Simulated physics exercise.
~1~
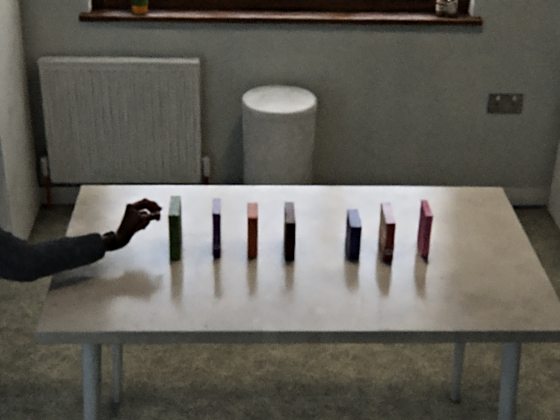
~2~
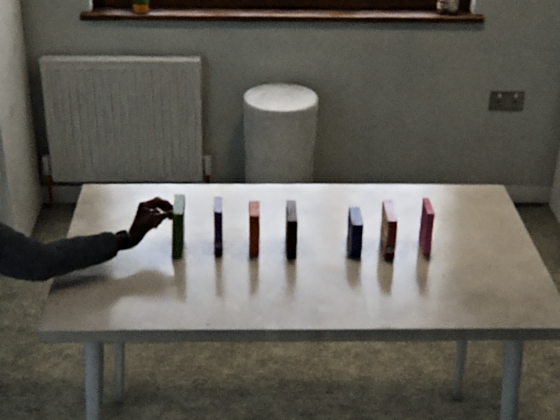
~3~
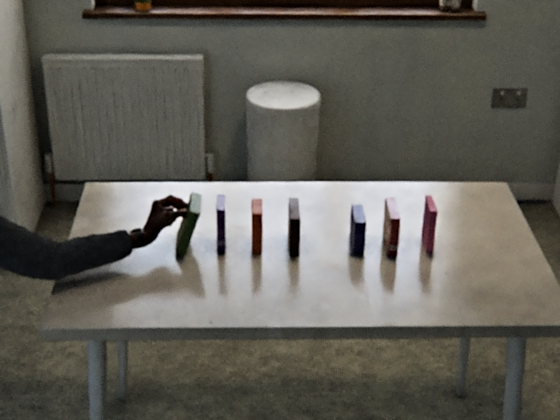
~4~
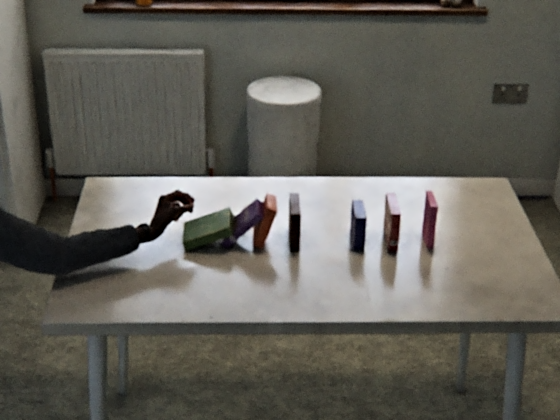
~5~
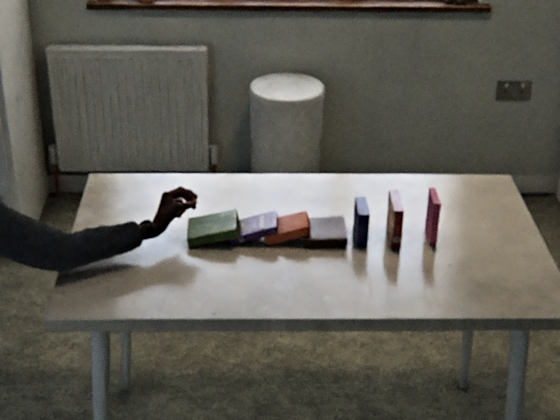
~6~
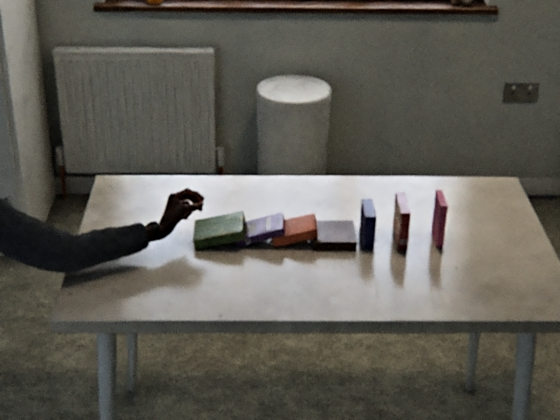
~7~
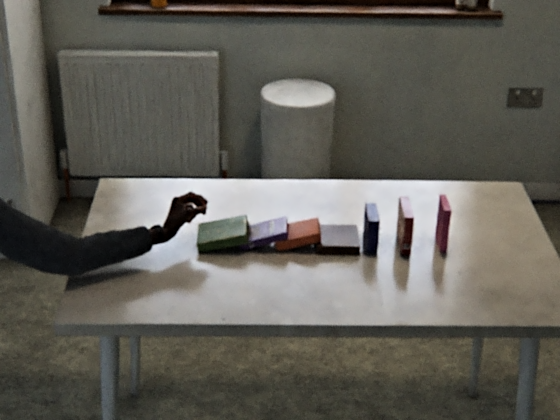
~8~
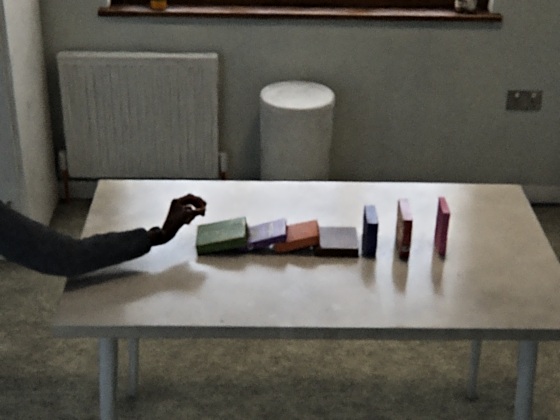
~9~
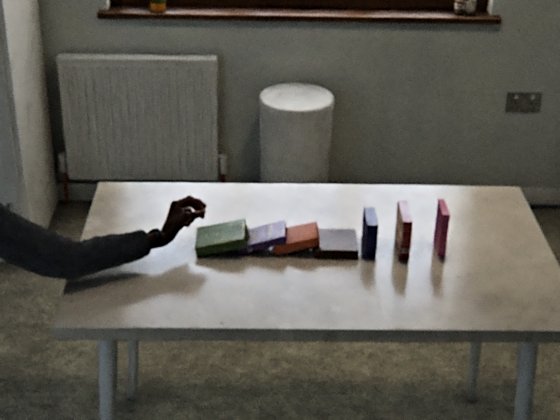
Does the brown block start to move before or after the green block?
It starts after the green block. The green one is already tipping under the hand while the brown one still stands upright, and the brown one goes over later.
